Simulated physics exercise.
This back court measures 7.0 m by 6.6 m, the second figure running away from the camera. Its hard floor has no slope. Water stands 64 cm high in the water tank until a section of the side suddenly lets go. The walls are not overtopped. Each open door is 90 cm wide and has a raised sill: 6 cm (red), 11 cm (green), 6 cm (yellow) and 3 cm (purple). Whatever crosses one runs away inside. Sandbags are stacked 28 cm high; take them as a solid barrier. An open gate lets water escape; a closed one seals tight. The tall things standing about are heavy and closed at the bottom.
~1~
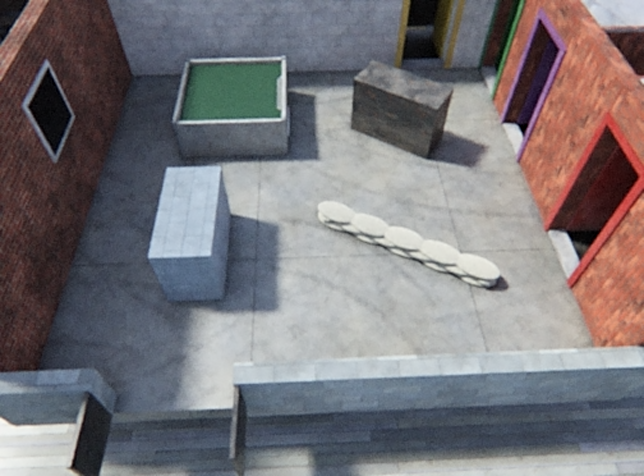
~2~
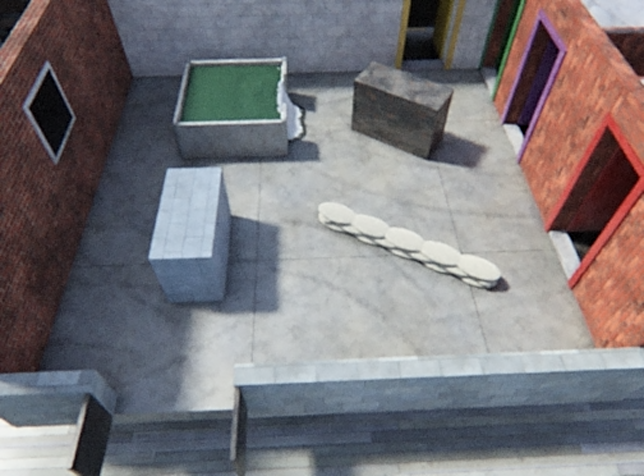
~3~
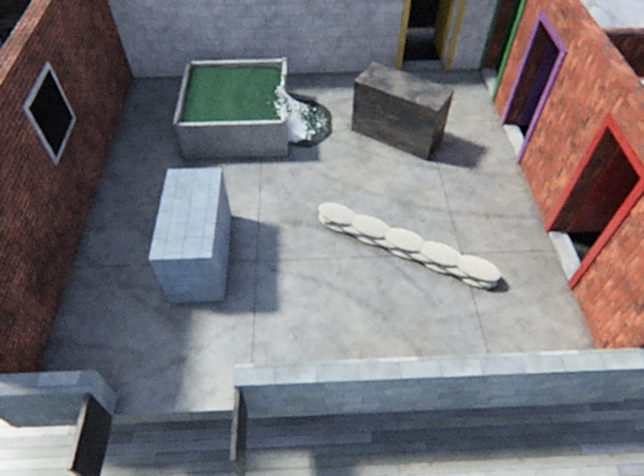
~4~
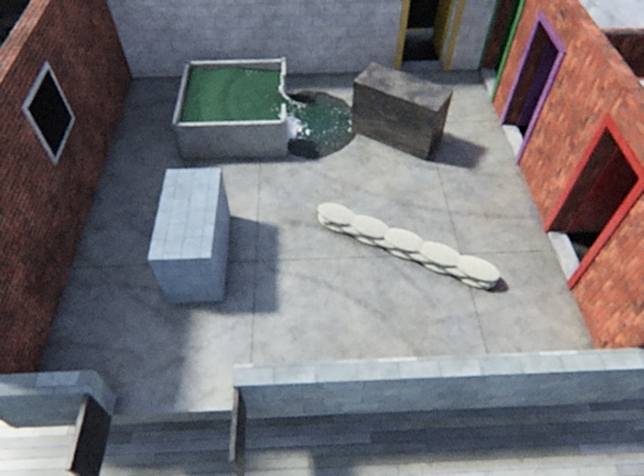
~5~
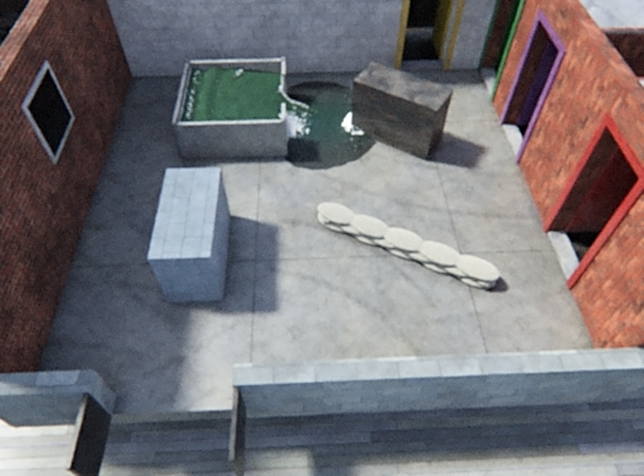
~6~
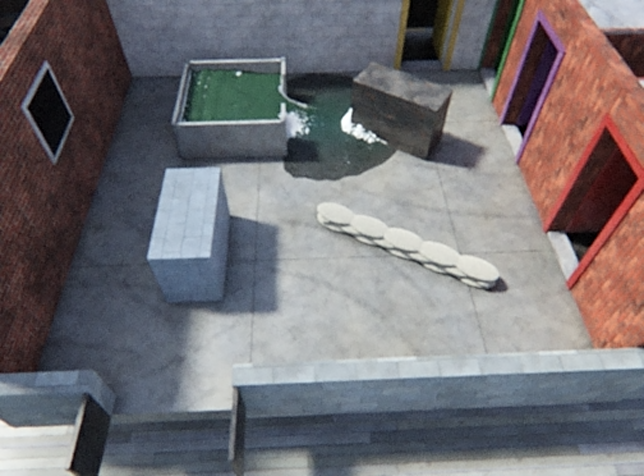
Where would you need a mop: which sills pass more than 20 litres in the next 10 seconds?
Door by door: At the red door it exceeds the limit; at the green door it goes over the limit; at the yellow door it goes over the limit; at the purple door it stays under the limit.
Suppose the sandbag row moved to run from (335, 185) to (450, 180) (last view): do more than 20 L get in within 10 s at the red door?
Then: Red below.
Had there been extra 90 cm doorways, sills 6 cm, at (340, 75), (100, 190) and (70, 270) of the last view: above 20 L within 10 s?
In that order: Over, below, under.
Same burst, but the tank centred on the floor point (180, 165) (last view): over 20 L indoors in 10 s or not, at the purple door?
Then: Purple above.
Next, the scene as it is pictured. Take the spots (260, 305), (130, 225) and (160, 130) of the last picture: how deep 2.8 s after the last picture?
In that order: 0, 0 and 0 cm.
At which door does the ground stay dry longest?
It is the purple one.
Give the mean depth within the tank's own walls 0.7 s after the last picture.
Roughly 42 cm on average.
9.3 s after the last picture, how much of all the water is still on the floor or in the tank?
About 84 per cent.
Then, 0.7 s after the last picture water covers 20 % of the floor and is deepest (37 cm) near (344, 126); red door not reached, green door 1 cm at the sill, 0 L in, yellow door 14 cm at the sill, 0 L in, purple door not reached.
Then, 1.5 s after the last picture water covers 30 % of the floor and is deepest (31 cm) near (481, 77); red door 6 cm at the sill, 0 L in, green door 21 cm at the sill, 8 L in, yellow door 13 cm at the sill, 22 L in, purple door not reached.
Then, 2.8 s after the last picture water covers 35 % of the floor and is deepest (22 cm) near (344, 126); red door 12 cm at the sill, 14 L in, green door 20 cm at the sill, 86 L in, yellow door 9 cm at the sill, 44 L in, purple door 4 cm at the sill, 0 L in.
Then, 5.3 s after the last picture water covers 55 % of the floor and is deepest (18 cm) near (590, 374); red door 8 cm at the sill, 54 L in, green door 13 cm at the sill, 136 L in, yellow door 7 cm at the sill, 58 L in, purple door 4 cm at the sill, 3 L in.
Then, 9.3 s after the last picture water covers 80 % of the floor and is deepest (8 cm) near (547, 376); red door 7 cm at the sill, 69 L in, green door 6 cm at the sill, 140 L in, yellow door 7 cm at the sill, 66 L in, purple door 3 cm at the sill, 7 L in.
